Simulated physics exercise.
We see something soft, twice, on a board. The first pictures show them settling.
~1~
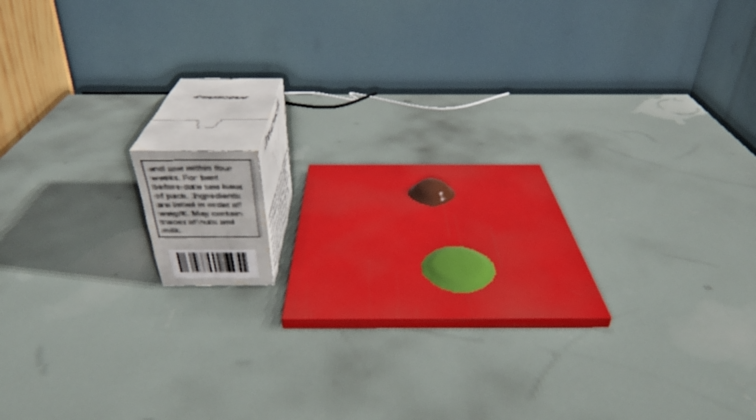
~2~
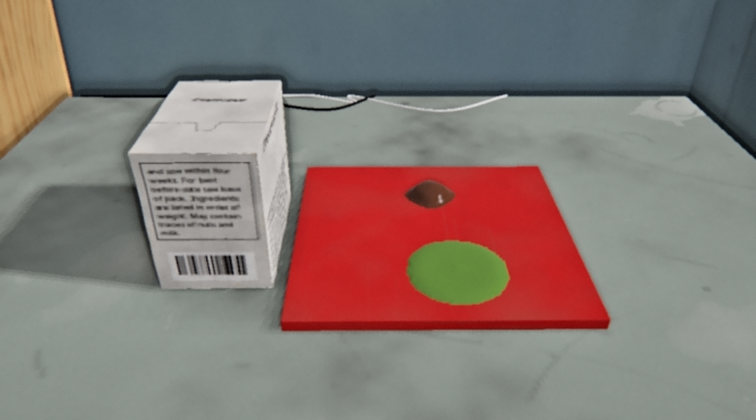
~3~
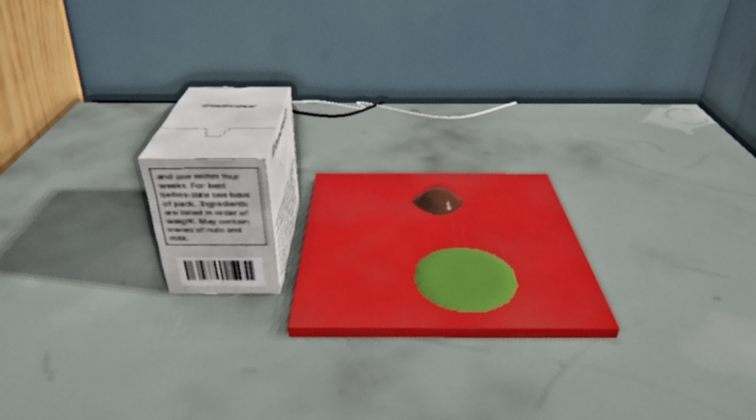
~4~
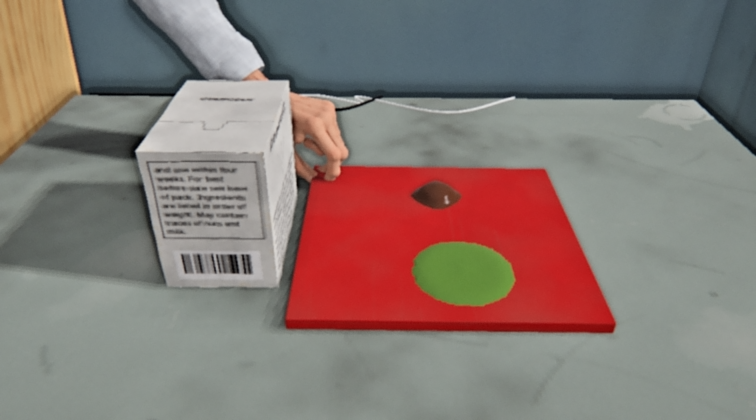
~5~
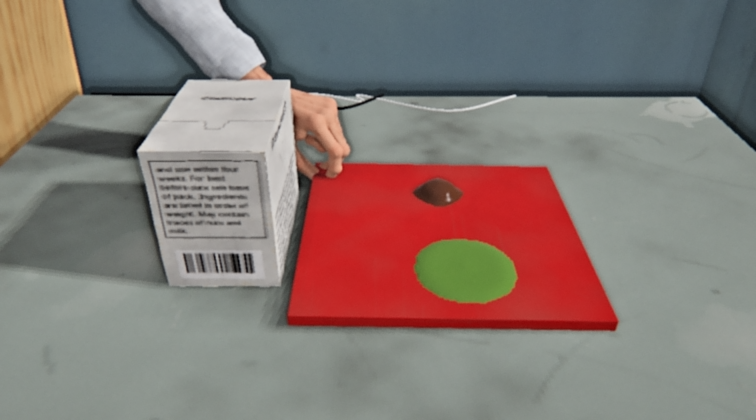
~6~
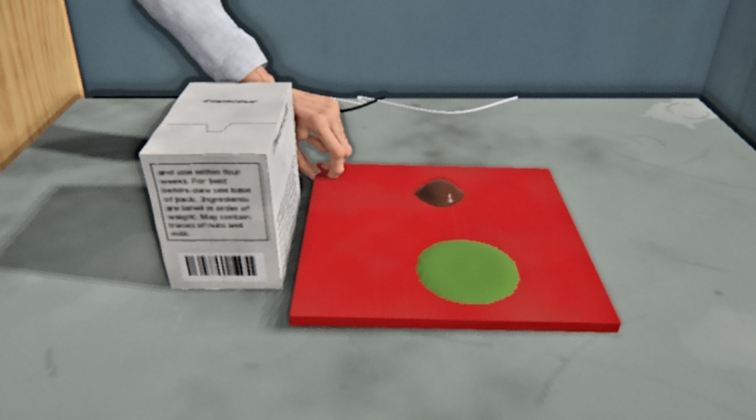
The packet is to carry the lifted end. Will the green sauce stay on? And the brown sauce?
The green sauce drips off the end and the brown sauce keeps clear of the edge.
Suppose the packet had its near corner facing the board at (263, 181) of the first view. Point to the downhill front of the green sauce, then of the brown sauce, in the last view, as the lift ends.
In turn (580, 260) and (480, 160).
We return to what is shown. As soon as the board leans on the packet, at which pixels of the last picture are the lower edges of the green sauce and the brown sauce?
The first near (599, 269), the second near (493, 147).
Next, slope about 34°; the green sauce has crept down a long way; the brown sauce has not moved.
After that, the green sauce is dripping off the low end; the brown sauce has not moved.
Finally, slope about 34°; the green sauce is dripping off the low end; the brown sauce has not moved.
